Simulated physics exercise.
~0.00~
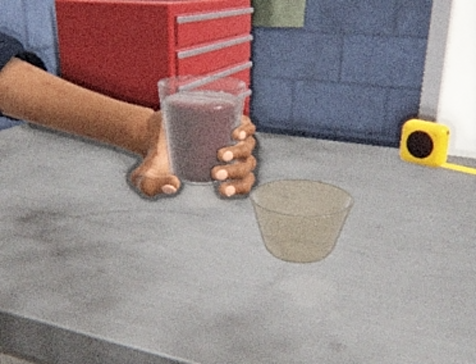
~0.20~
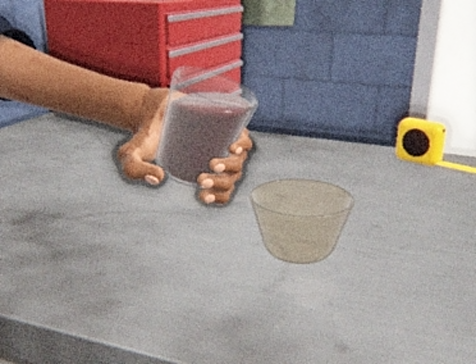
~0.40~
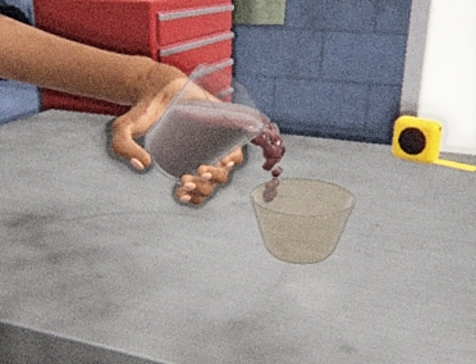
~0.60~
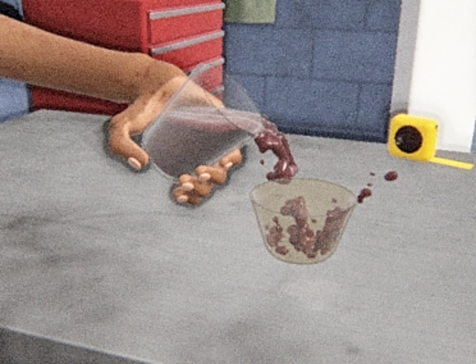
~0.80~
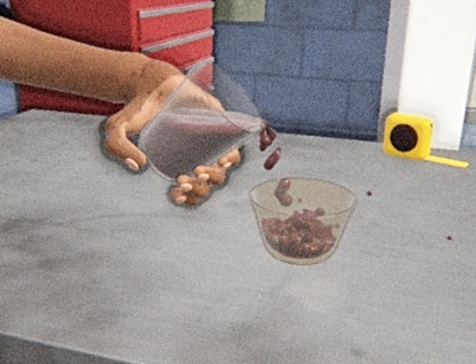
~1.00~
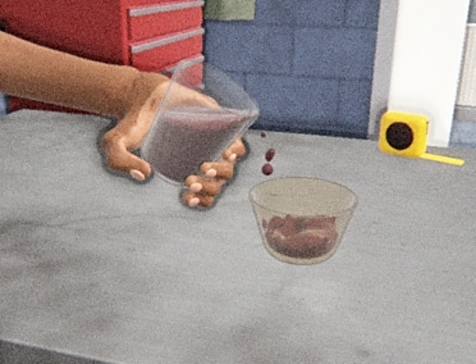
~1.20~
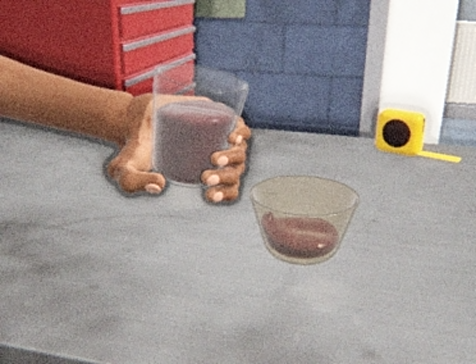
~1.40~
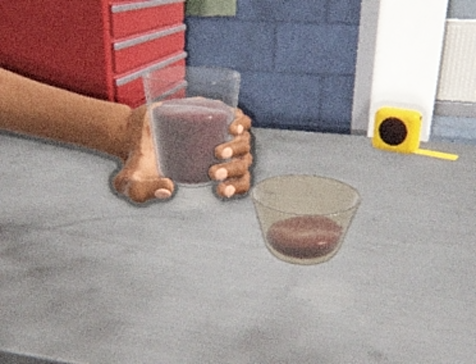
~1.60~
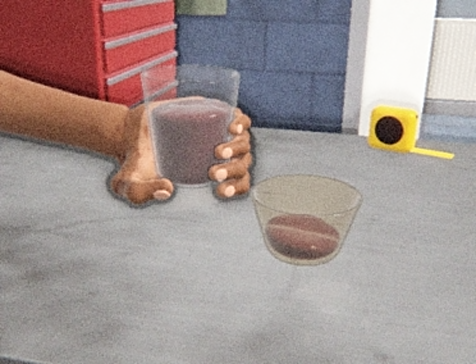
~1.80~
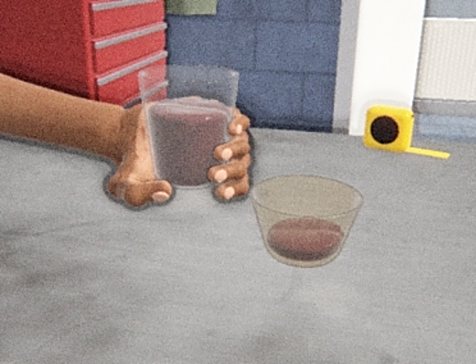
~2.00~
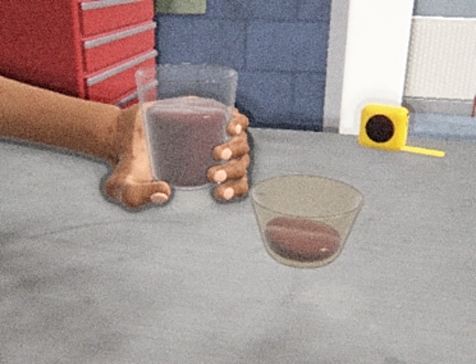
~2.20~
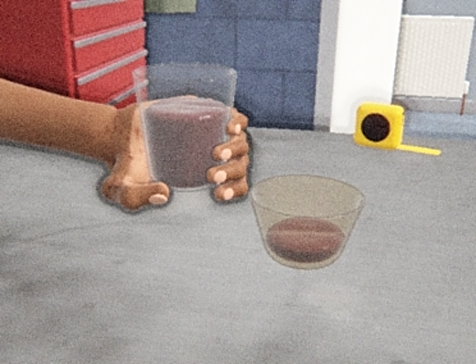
On a grey worktop, a hand tips a glass of dark red wine, partly filling a small cup, then levels it.
